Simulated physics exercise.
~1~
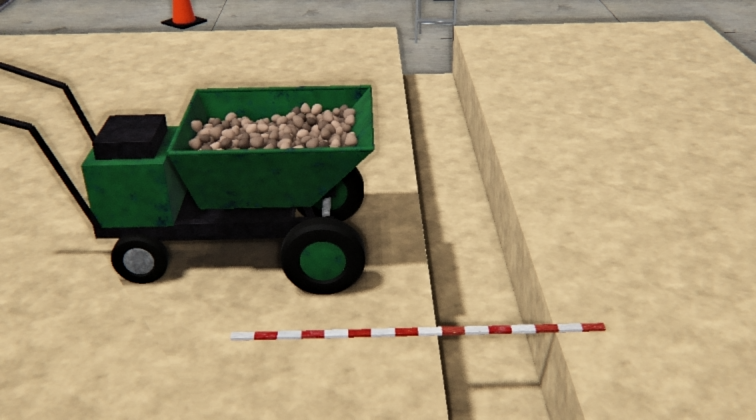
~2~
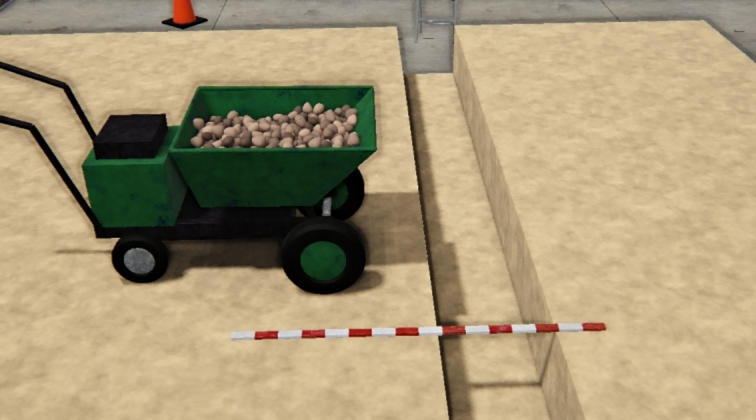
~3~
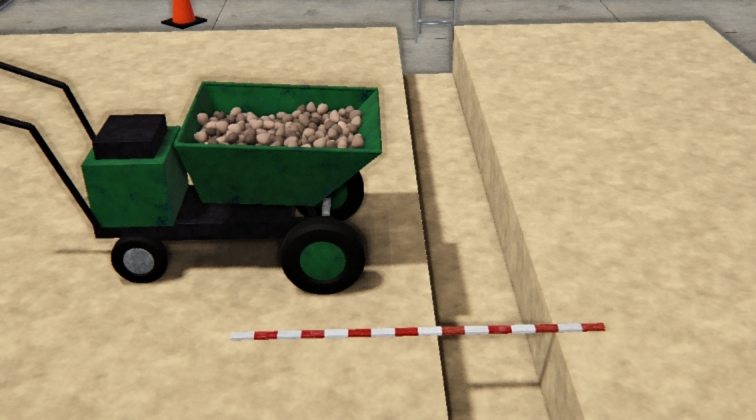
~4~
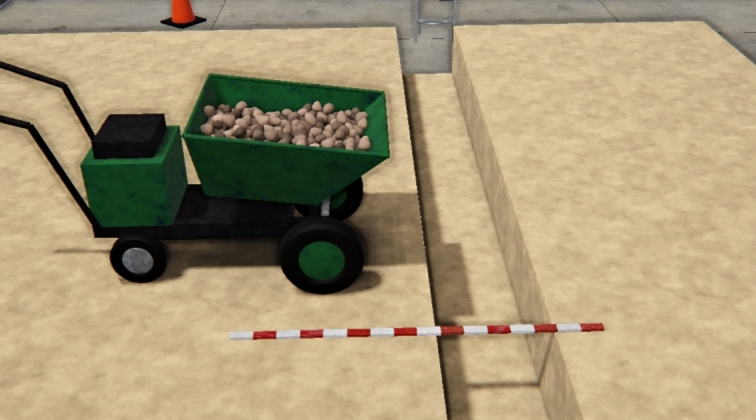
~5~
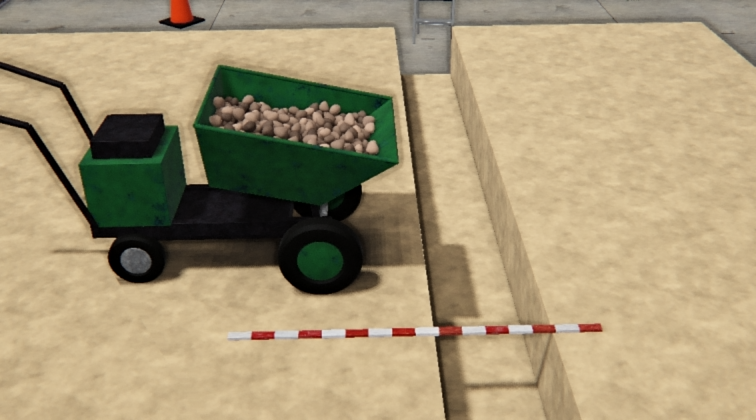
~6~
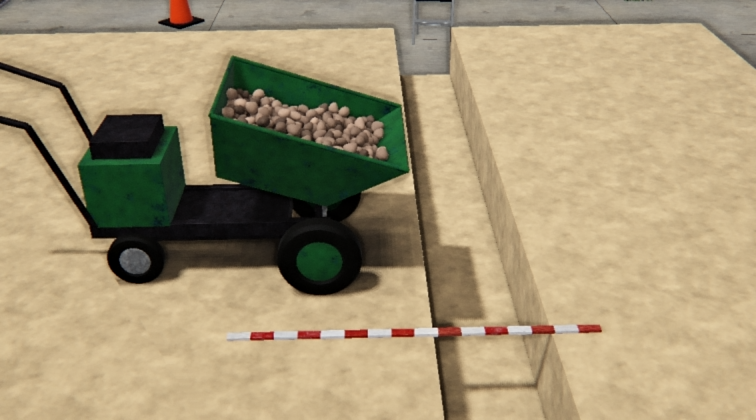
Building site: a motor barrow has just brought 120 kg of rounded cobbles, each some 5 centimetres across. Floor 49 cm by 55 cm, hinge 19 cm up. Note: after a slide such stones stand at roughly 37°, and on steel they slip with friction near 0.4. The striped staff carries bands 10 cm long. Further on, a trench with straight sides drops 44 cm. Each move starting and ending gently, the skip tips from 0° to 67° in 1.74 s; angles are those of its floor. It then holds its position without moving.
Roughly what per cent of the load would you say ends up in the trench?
I'd say 100 per cent ends up in the trench.
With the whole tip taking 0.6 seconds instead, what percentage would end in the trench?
Close to 90 percent, then.
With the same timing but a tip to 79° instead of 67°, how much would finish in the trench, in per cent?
Then roughly 100 percent.
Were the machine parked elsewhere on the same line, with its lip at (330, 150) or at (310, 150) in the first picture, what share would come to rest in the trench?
I'd say some 100 per cent and some 90 per cent.
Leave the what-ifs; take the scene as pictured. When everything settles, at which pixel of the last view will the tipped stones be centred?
(484, 312).
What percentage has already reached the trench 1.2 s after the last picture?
By that moment, roughly 45 per cent of the load.
Then, 0.7 s after the last picture the floor is at 56°, 100 % in the skip; the foremost stones are at (447, 211).
Then, 1.2 s after the last picture the floor is at 67°, 57 % in the skip, 43 % in the trench; the foremost stones are at (515, 297).
Then, 1.6 s after the last picture the floor is at 67°, 24 % in the skip, 76 % in the trench; the foremost stones are at (511, 287).
Then, 3.5 s after the last picture the floor is at 67°, 0 % in the skip, 100 % in the trench; the foremost stones are at (514, 300).
